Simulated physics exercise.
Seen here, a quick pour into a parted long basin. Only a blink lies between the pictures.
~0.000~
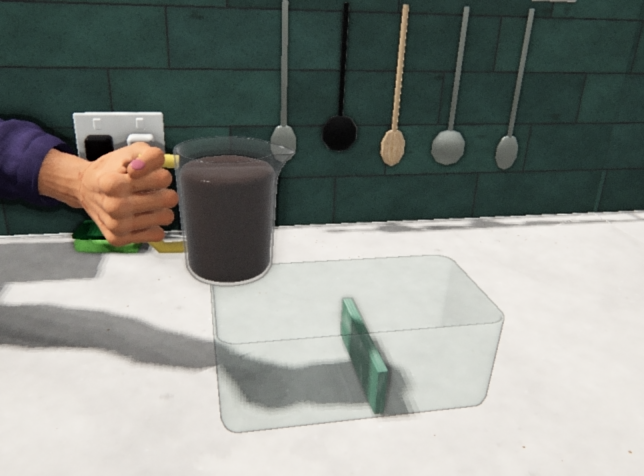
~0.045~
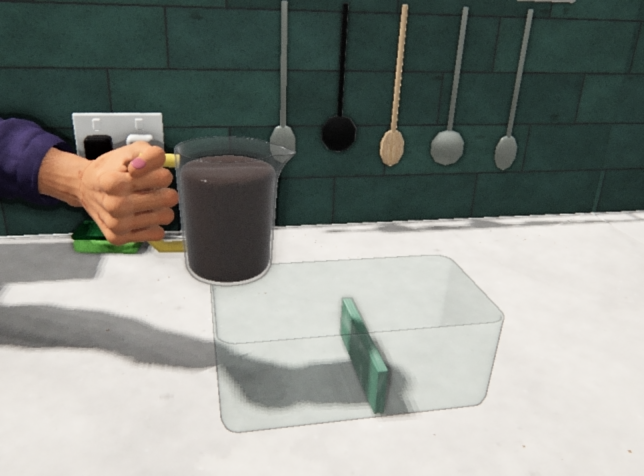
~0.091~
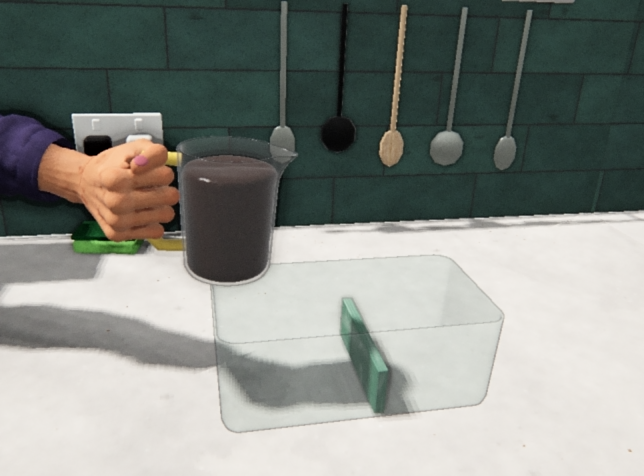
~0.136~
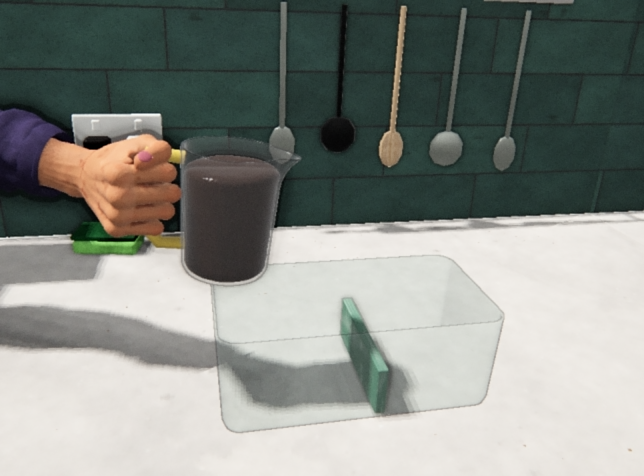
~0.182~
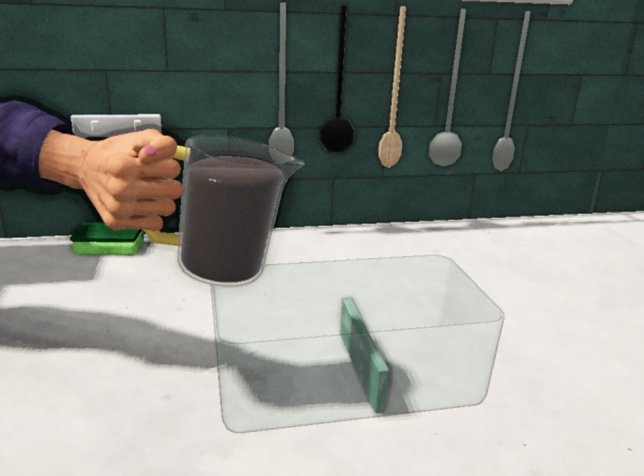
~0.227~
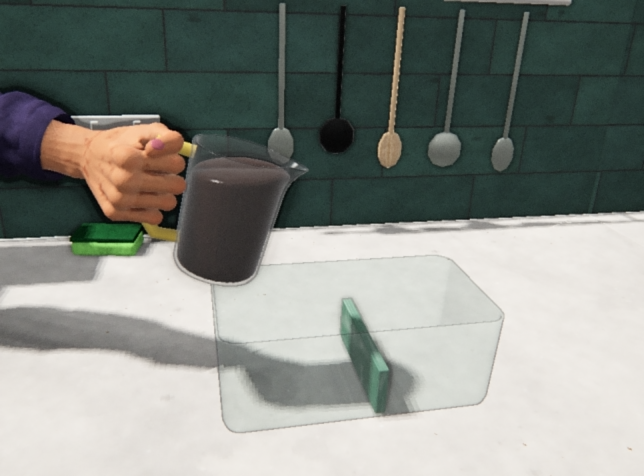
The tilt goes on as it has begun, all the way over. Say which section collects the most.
The left section gets the most.
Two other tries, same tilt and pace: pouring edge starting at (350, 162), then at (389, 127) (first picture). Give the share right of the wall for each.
About 95 and 85 per cent.
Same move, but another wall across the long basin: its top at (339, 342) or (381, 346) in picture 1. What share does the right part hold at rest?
Roughly 75 per cent, and 5 per cent.
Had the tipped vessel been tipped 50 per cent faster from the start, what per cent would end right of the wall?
Close to 10 per cent.
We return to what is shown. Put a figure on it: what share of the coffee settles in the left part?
Close to 90 per cent.
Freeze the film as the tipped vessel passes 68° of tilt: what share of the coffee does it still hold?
Roughly 80 in a hundred.
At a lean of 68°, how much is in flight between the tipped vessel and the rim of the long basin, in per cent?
Roughly 15 in a hundred.
Then, 0.57 s in, the tilt is 68° and 82 per cent is still to pour, 4 is left of the wall and 1 right of it.
Then, 0.83 s in, the tilt is 93° and 40 per cent is still to pour, 36 is left of the wall and 10 right of it.
Then, 1.09 s in, the tilt is 94° and 11 per cent is still to pour, 74 is left of the wall and 10 right of it.
Then, 1.38 s in, the tilt is 94° and 3 per cent is still to pour, 84 is left of the wall and 11 right of it.
Finally, 88 per cent lies left of the wall, 11 right of it and 1 outside.
